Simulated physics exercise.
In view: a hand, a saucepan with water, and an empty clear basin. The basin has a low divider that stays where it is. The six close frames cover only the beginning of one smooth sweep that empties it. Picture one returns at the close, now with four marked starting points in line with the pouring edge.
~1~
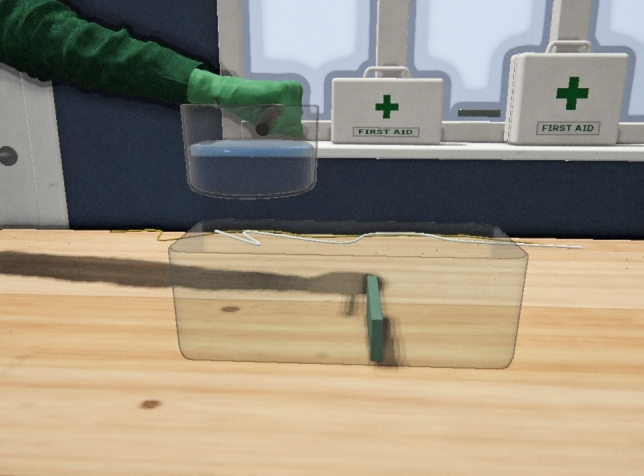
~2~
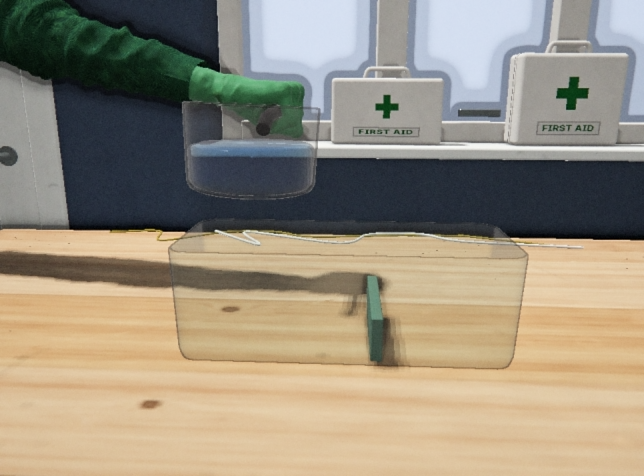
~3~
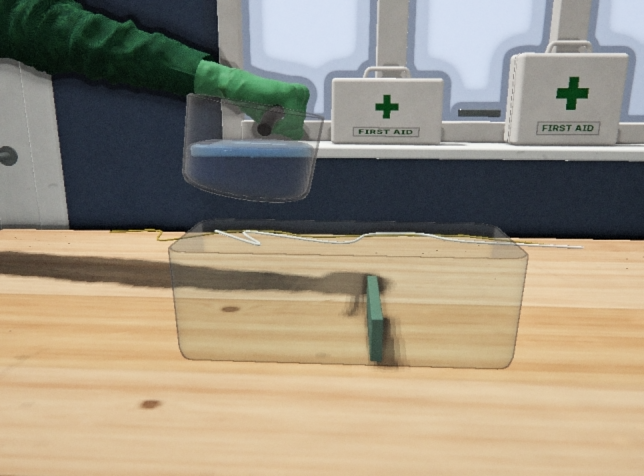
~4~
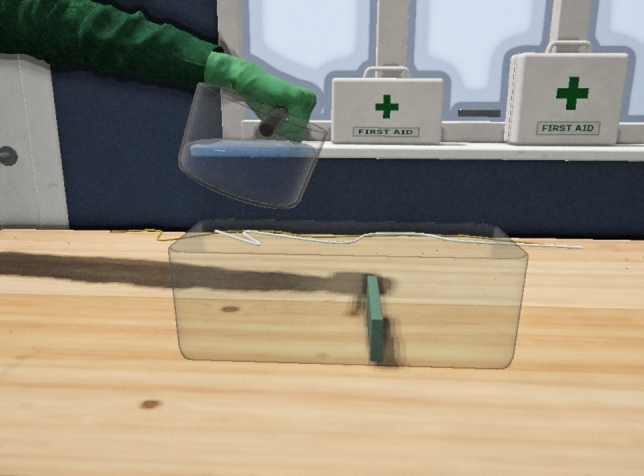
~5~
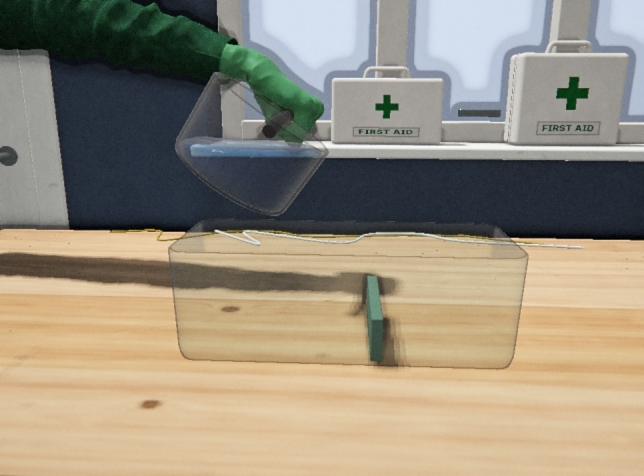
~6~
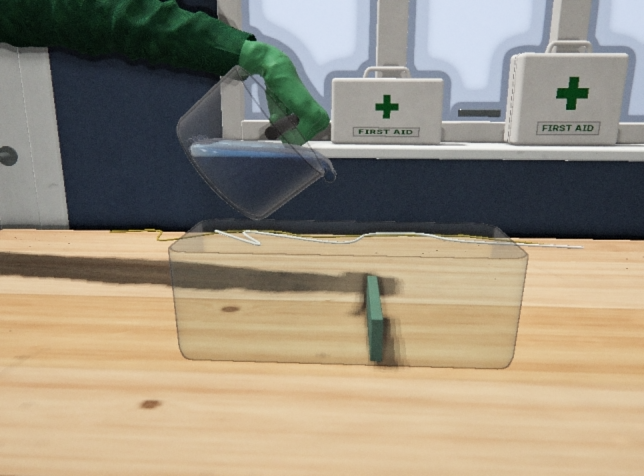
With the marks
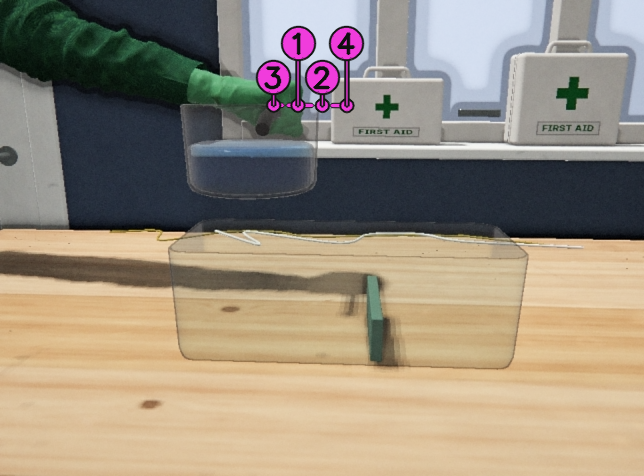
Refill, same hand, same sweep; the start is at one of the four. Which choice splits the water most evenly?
Take 4.
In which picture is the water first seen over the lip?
In picture 6.
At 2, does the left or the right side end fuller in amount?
The left one.
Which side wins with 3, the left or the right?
The left side.
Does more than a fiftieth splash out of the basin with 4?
No.
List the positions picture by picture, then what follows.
The first frame shows upright, lip at (315, 105); basin from (180, 355) to (512, 365); top of the wall at (375, 295); nothing has left yet.
The second frame shows tipped about 2°, lip at (317, 108); nothing has left yet.
The third frame shows tipped about 9°, lip at (321, 117); nothing has left yet.
The fourth frame shows tipped about 21°, lip at (325, 131); nothing has left yet.
The fifth frame shows tipped about 35°, lip at (327, 150); nothing has left yet.
The sixth frame shows tipped about 51°, lip at (323, 171); water is over the lip, down to (329, 177).
In magenta, 1 at (298, 105); 2 at (322, 105); 3 at (273, 105); 4 at (346, 105).
Choosing 1, about 97 % ends left of the wall and 2 % right of it.
Choosing 2, about 79 % ends left of the wall and 20 % right of it.
Choosing 3, about 95 % ends left of the wall and 5 % right of it.
Choosing 4, about 48 % ends left of the wall and 52 % right of it.
